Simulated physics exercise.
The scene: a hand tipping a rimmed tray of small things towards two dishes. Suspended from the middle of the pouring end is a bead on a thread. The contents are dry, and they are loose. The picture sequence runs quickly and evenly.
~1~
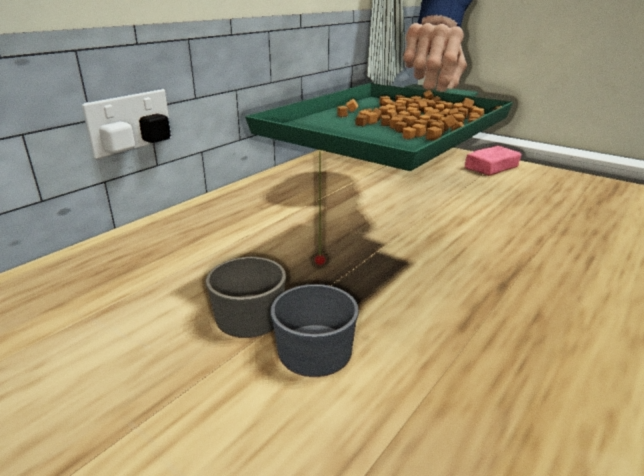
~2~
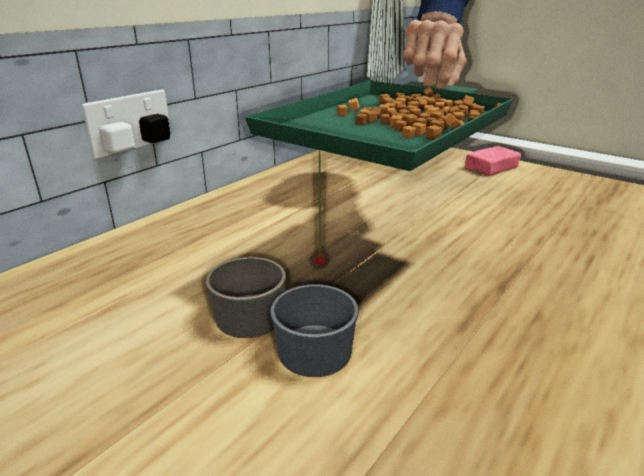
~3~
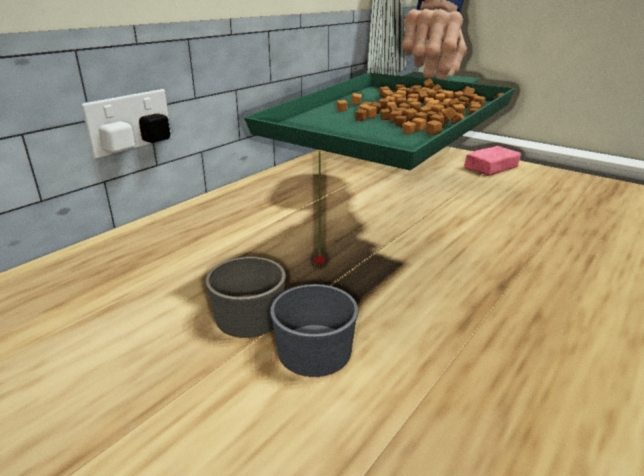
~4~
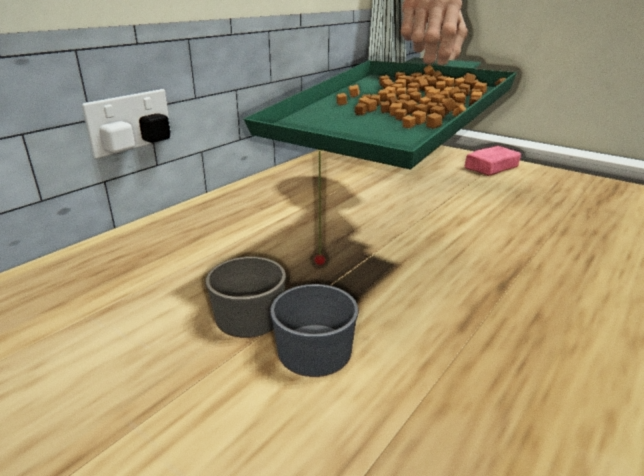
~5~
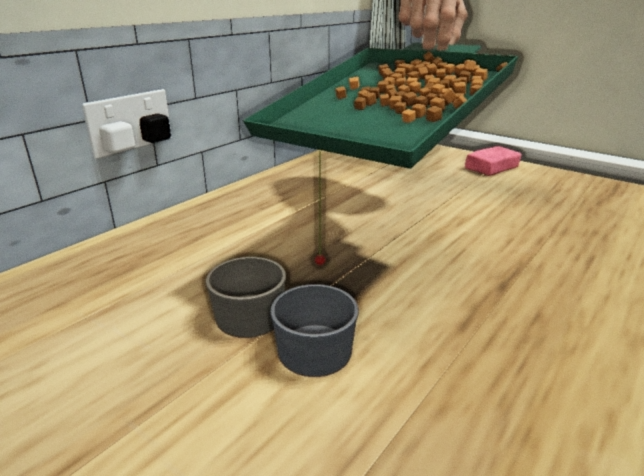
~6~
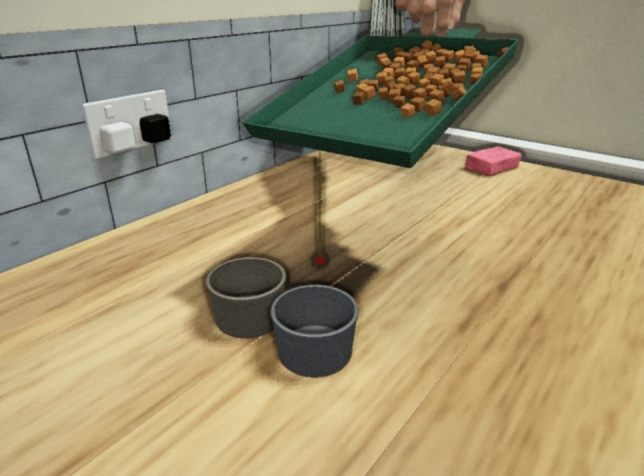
A hand gradually tilting a green tray of small brown cubes above two dark dishes on a wooden worktop, its far end rising.
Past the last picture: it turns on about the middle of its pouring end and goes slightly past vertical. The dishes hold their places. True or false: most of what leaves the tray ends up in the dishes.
True.
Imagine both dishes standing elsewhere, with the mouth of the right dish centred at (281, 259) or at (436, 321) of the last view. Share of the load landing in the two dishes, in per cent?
Respectively 10 % and 0 %.
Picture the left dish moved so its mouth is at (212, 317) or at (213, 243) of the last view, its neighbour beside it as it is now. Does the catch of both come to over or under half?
Taking the places in turn, it's shy of half and then shy of half.
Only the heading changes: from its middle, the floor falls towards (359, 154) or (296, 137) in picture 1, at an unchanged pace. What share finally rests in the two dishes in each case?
Case one near 30 %; case two near 40 %.
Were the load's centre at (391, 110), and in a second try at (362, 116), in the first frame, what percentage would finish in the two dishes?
First about 60, then 50 per cent.
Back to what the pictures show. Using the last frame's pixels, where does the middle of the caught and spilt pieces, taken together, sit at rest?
Roughly at (261, 323), give or take.
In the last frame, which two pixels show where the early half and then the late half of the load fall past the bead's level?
Early half: (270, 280); late half: (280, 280).
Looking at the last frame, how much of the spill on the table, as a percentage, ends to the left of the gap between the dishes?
Close to 80 %.
Soon after the last picture, tray tipped steeply; most on the tray; a small part in the air.
A little later, tray tipped right over; most on the tray; a small part in the right dish; a small part in the left dish; a small part outside both; a stray few in the air.
Later still, tray tipped past a quarter turn; about a third in the right dish; about a third in the left dish; about a third outside both.
At rest, tray tipped past a quarter turn; about a third in the right dish; about a third in the left dish; about a third outside both.
